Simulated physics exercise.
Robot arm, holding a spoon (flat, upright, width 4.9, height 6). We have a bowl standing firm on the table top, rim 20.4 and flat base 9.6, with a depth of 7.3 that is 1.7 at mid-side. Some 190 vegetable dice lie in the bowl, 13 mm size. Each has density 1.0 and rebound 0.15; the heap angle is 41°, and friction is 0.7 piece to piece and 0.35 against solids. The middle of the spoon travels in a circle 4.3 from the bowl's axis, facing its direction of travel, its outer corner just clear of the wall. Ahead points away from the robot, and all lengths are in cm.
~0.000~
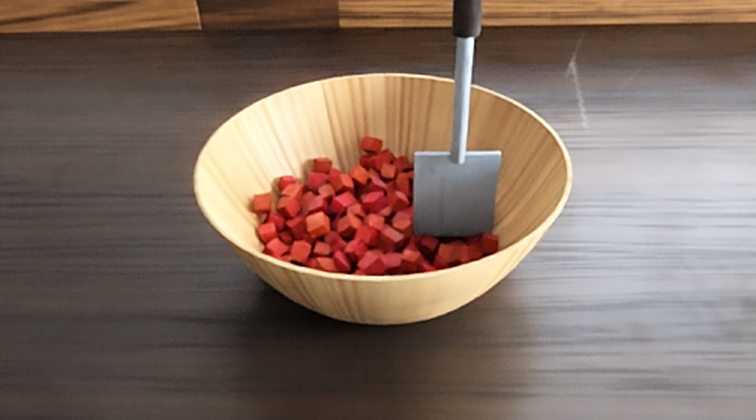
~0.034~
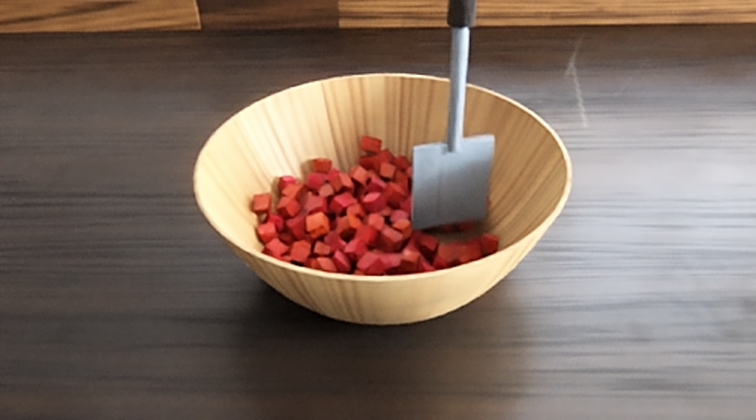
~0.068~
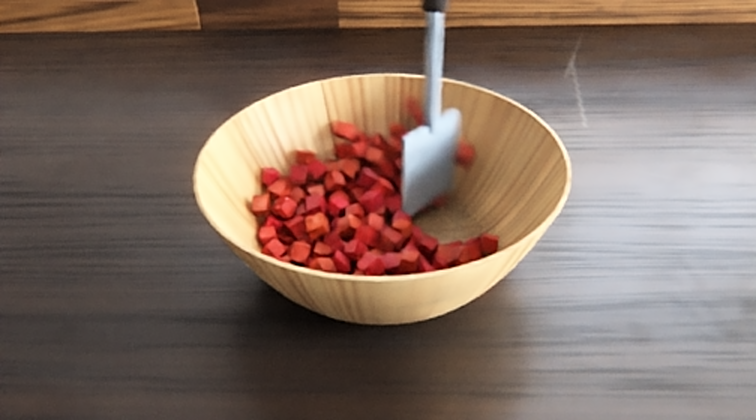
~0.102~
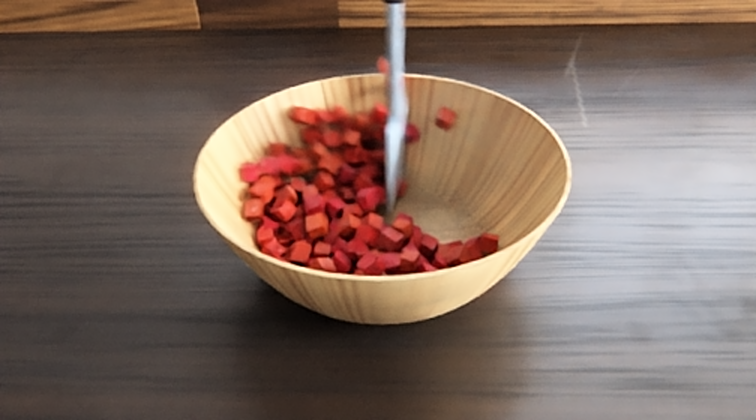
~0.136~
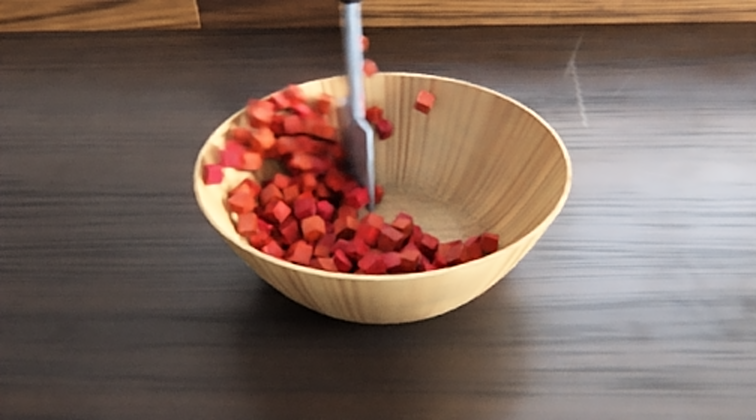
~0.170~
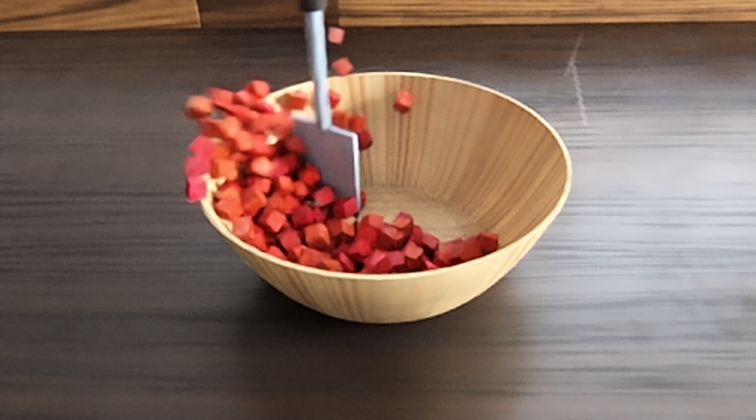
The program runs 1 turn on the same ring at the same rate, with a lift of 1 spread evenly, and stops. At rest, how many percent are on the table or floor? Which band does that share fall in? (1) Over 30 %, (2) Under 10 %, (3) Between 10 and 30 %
The answer is 3.
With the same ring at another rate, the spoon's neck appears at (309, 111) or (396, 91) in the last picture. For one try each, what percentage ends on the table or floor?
About 25 % for one try and about 0 % for the other, in order.
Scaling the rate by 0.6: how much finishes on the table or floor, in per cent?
Estimated share: Close to 5 per cent.
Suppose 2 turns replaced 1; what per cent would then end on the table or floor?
Roughly 25 per cent.
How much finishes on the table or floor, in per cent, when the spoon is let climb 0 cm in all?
That works out to some 20 per cent.
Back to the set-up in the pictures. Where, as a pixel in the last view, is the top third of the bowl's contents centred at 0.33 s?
Near pixel (484, 244).
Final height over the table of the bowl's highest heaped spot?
I'd say close to 5.5 centimetres.
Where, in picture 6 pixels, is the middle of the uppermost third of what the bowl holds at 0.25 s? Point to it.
About (278, 242).
After 0.25 s, 224° round, highest piece 11 above the table; 170 in the bowl, 1 on the table or floor, 20 in flight or on the tool.
After 0.33 s, 302° round, highest piece 10 above the table; 158 in the bowl, 10 on the table or floor, 23 in flight or on the tool.
After 0.57 s, 0° round, highest piece 7 above the table; 150 in the bowl, 41 on the table or floor.
After 1.27 s, 0° round, highest piece 6 above the table; 150 in the bowl, 41 on the table or floor.
At rest, 150 in the bowl, 41 on the table or floor. That is 21 % on the table or floor.
